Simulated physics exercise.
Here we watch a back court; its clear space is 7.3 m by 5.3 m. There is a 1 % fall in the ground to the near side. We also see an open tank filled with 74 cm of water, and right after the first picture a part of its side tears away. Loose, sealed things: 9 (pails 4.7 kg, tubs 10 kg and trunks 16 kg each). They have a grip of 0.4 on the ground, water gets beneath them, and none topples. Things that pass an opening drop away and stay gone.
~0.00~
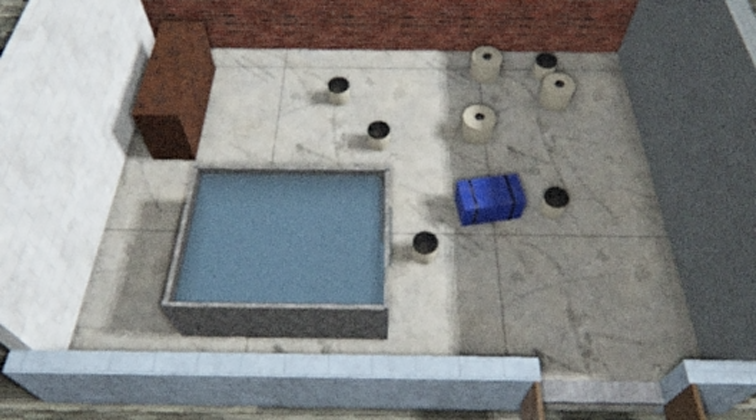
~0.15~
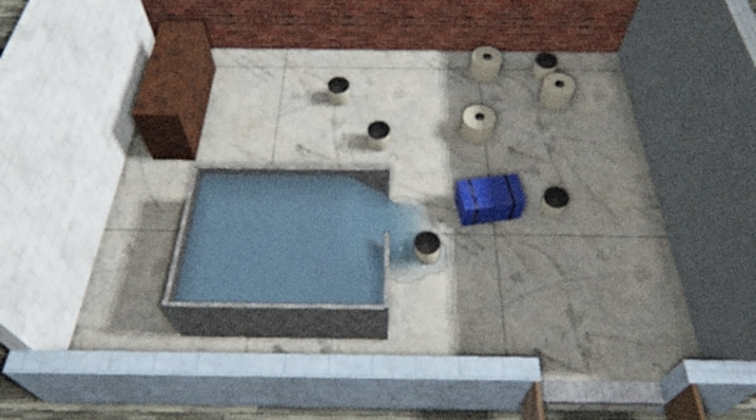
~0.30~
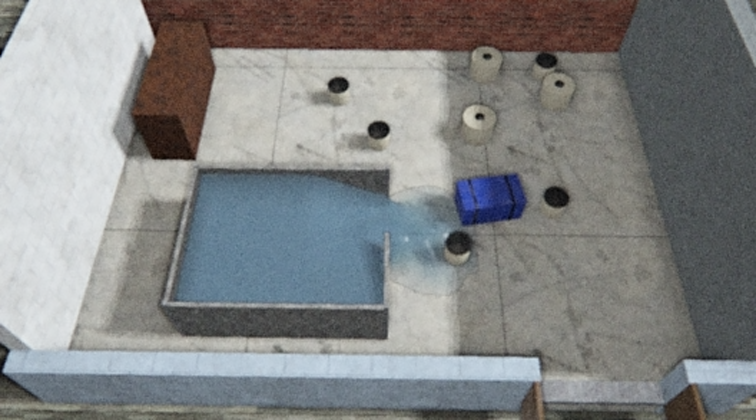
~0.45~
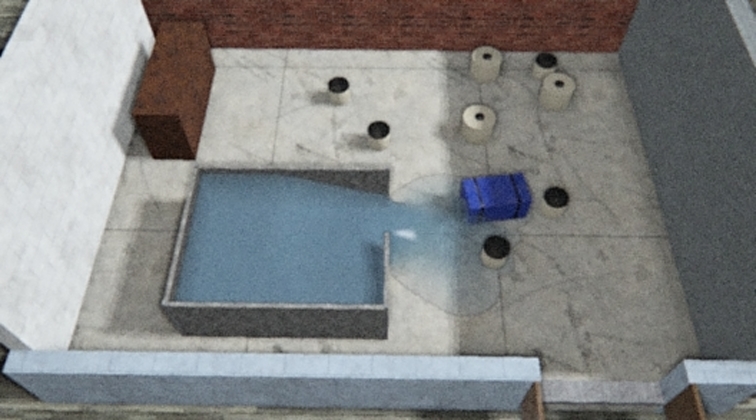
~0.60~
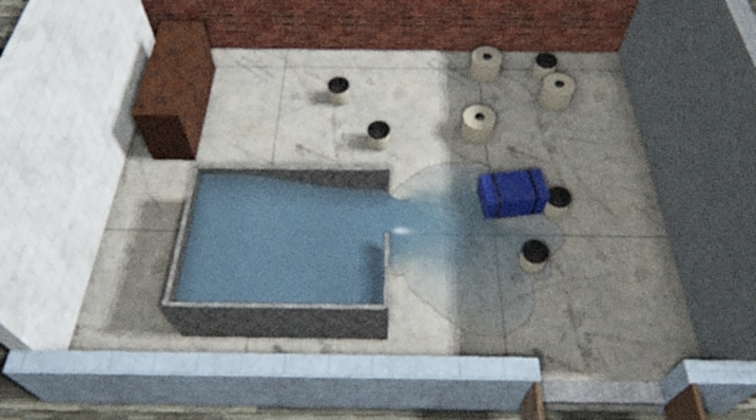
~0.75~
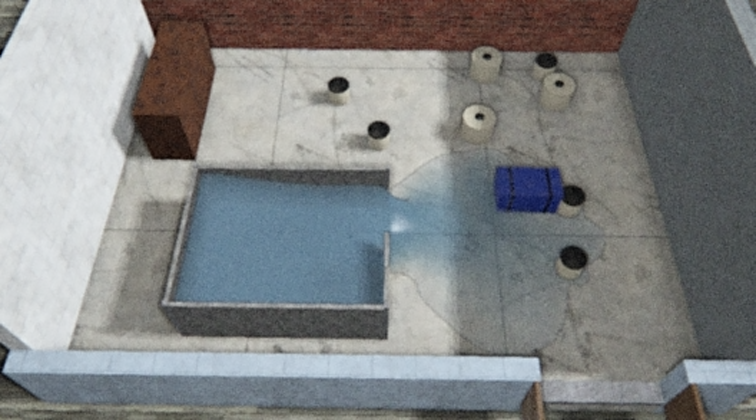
In a walled back court, water burst through the right side of an open tank and spread across the ground, pushing a nearby dark-topped tub and then a blue trunk to the right.
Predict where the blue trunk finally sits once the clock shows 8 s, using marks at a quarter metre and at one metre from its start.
The move is large.
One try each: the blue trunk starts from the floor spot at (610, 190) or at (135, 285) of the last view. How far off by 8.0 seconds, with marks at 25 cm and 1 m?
In that order: It gets carried off; it holds its place.
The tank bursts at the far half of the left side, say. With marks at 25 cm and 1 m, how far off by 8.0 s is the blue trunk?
Result: The blue trunk goes a long way.
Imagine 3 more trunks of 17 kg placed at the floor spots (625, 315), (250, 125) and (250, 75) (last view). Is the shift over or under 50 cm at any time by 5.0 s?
First beyond, then within, then within.
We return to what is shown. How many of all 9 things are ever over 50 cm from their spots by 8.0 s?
I count 8 of them.
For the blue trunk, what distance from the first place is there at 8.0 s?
Around 350 cm from where it started.
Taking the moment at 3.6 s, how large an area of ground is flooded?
That flooded area is roughly 22 m2.
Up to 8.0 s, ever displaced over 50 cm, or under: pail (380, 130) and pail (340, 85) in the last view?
In sequence - stayed below the line; crossed the line.
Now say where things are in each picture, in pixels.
In the first picture, the blue trunk at (491, 191) rests on the ground; water covers 4.1 m2; 0 of 9 have shifted.
In the second picture, the blue trunk at (491, 191) rests on the ground; water covers 4.7 m2; 0 of 9 have shifted.
In the third picture, the blue trunk at (491, 191) rests on the ground; 5.5 m2 under water; 1 of 9 have shifted.
In the fourth picture, the blue trunk at (497, 190), on the bottom, 7 cm from its start; 6.4 m2 under water; 2 of 9 have shifted.
In the fifth picture, the blue trunk at (515, 186) rests on the ground, 32 cm from its start; 7.6 m2 under water; 2 of 9 have shifted.
In the sixth picture, the blue trunk at (530, 181) rests on the ground, 53 cm from its start; water covers 9.2 m2; 3 of 9 have shifted.
After 1.6 s the blue trunk is near (625, 142), 2.0 m from its start, aground; 0 of 9 are out; 2 afloat.
After 3.6 s the blue trunk is near (602, 51), 3.0 m from its start, afloat; 1 of 9 are out; 5 afloat.
After 5.6 s the blue trunk is near (489, 53), 2.5 m from its start, afloat; 1 of 9 are out; 2 afloat.
After 8.0 s the blue trunk is near (275, 84), 3.5 m from its start, aground; 1 of 9 are out; 2 afloat.
